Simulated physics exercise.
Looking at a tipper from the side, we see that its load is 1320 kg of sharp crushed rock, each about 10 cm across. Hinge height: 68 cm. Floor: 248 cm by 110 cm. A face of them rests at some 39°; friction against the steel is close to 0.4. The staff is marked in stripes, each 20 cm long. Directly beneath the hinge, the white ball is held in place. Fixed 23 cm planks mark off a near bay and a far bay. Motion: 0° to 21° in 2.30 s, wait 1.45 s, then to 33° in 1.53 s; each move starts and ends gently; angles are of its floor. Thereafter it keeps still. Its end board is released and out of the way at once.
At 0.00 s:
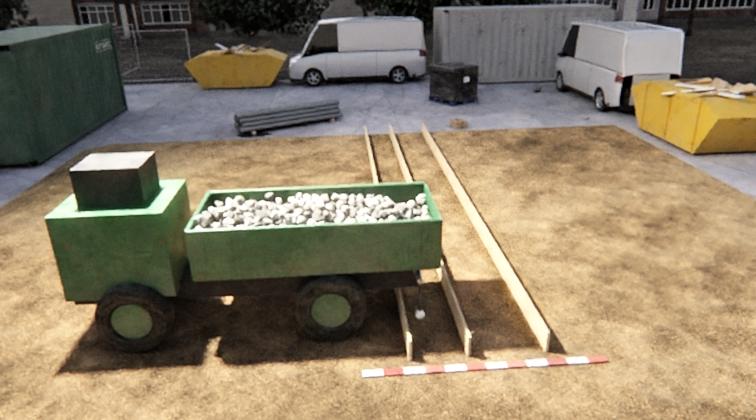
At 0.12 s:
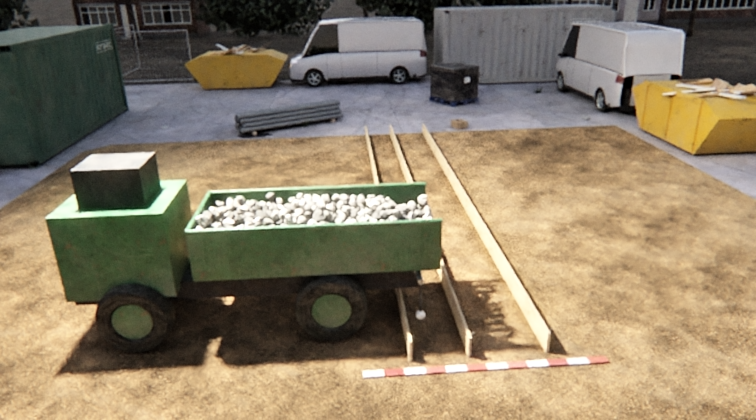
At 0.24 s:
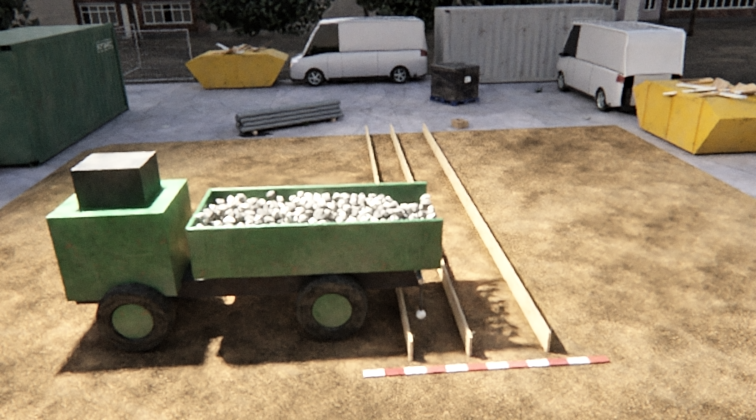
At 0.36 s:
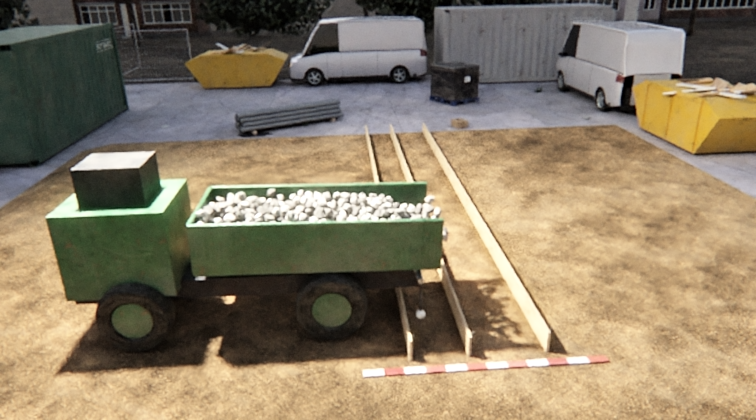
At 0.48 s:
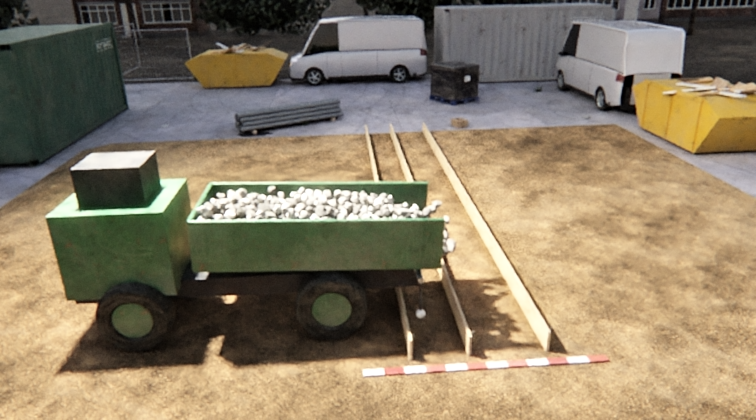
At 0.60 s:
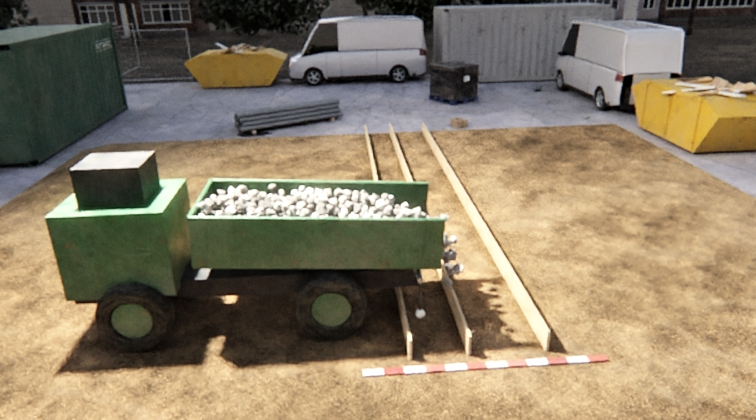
Pale stones trickle from the open right end of a green truck's slightly tilting bed.
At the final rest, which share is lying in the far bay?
About 65 out of 100.
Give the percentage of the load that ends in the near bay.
Something like 35 in a hundred.
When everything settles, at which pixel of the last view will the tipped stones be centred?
Centre estimate: Around (466, 288).
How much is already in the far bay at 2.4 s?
Close to 10 per cent at that time.
After 1.7 s the floor is at 18°; 92 % in the body, 4 % in the near bay, 4 % in the far bay; the foremost stones are at (496, 298).
After 2.4 s the floor is at 21°; 81 % in the body, 7 % in the near bay, 12 % in the far bay; the foremost stones are at (514, 314).
After 5.7 s the floor is at 33°; 33 % in the body, 23 % in the near bay, 44 % in the far bay; the foremost stones are at (514, 297).
After 8.8 s the floor is at 33°; 2 % in the body, 33 % in the near bay, 64 % in the far bay, 1 % past the last board; the foremost stones are at (549, 295).
